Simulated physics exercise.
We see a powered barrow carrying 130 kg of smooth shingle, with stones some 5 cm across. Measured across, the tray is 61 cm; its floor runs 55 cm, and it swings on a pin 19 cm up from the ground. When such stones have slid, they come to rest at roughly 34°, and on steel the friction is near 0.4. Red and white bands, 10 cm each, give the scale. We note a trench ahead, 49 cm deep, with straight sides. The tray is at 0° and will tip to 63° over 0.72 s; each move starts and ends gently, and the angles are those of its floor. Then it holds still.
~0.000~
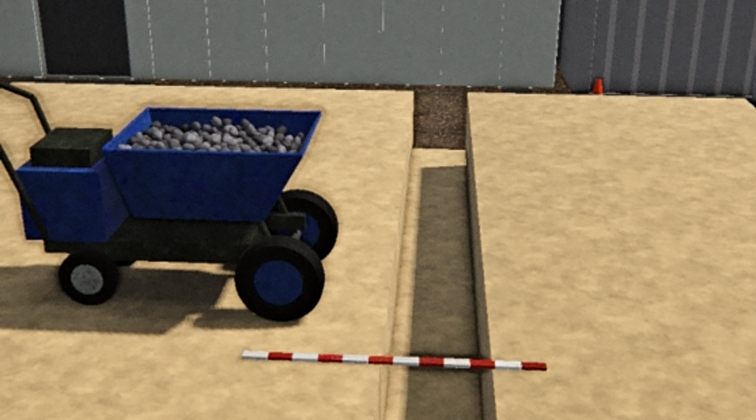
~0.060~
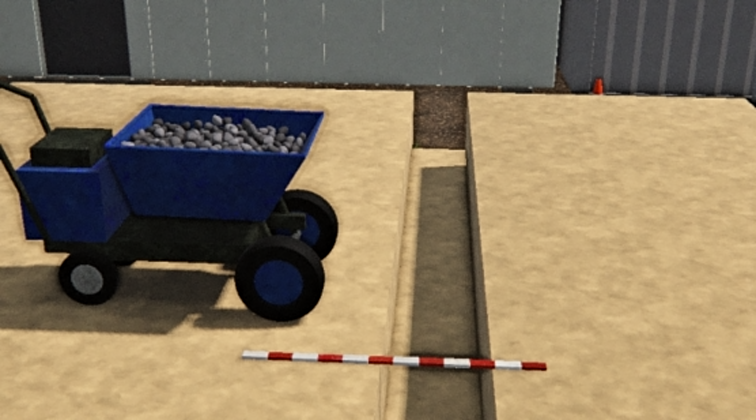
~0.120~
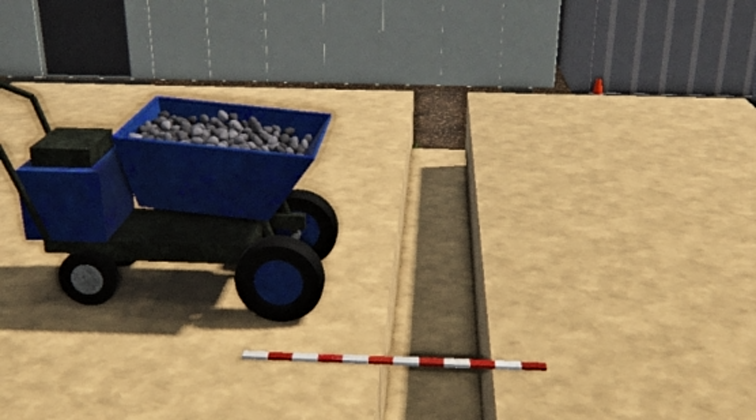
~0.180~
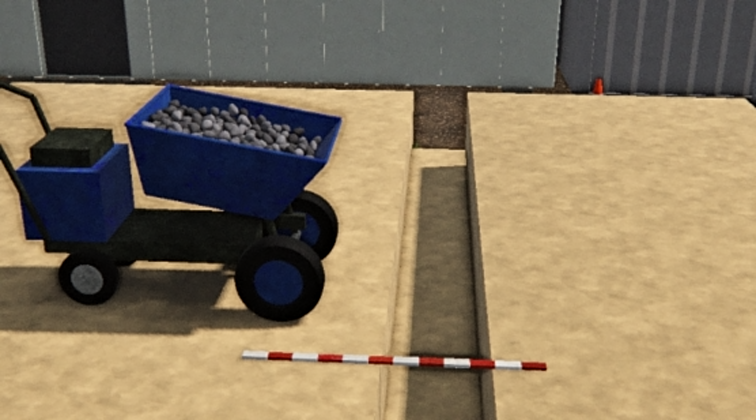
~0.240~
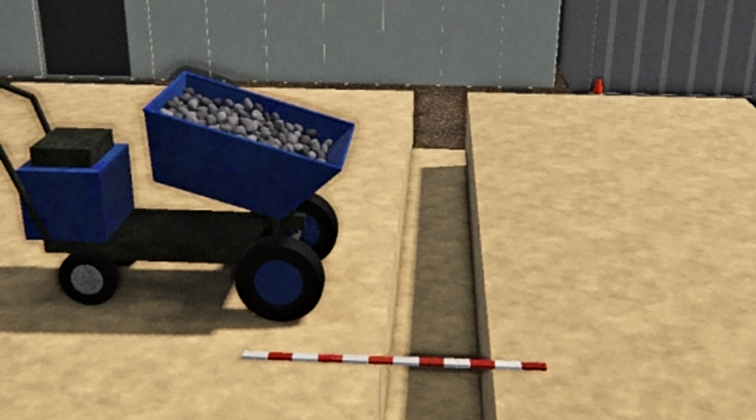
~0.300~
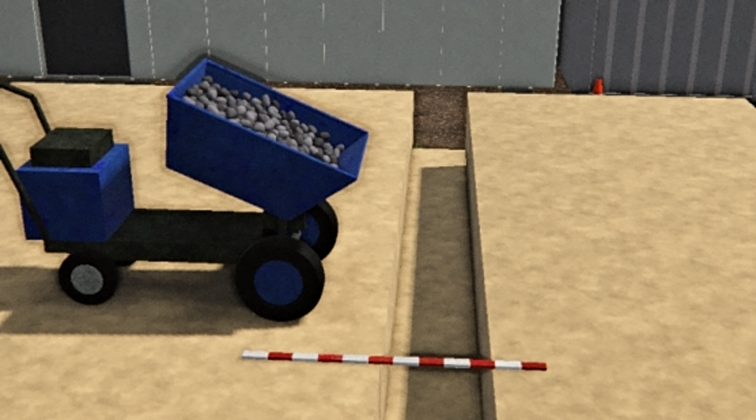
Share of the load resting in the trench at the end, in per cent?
49 per cent.
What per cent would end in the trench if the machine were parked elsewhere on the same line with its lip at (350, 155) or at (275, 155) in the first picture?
20 %, then 60 %.
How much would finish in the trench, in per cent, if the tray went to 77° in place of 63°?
Near 65 per cent then.
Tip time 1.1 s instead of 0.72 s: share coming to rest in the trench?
About 60%.
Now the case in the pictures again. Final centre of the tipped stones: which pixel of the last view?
Look at roughly (467, 374).
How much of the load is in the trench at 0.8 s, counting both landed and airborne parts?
By then, around 15 percent.
After 0.5 s the floor is at 53°; 100 % in the tray; the foremost stones are at (383, 205).
After 0.8 s the floor is at 63°; 83 % in the tray, 16 % in the trench; the foremost stones are at (486, 262).
After 1.2 s the floor is at 63°; 42 % in the tray, 30 % in the trench, 28 % past the trench; the foremost stones are at (641, 296).
After 3.1 s the floor is at 63°; 23 % in the tray, 49 % in the trench, 28 % past the trench; the foremost stones are past the picture's edge.
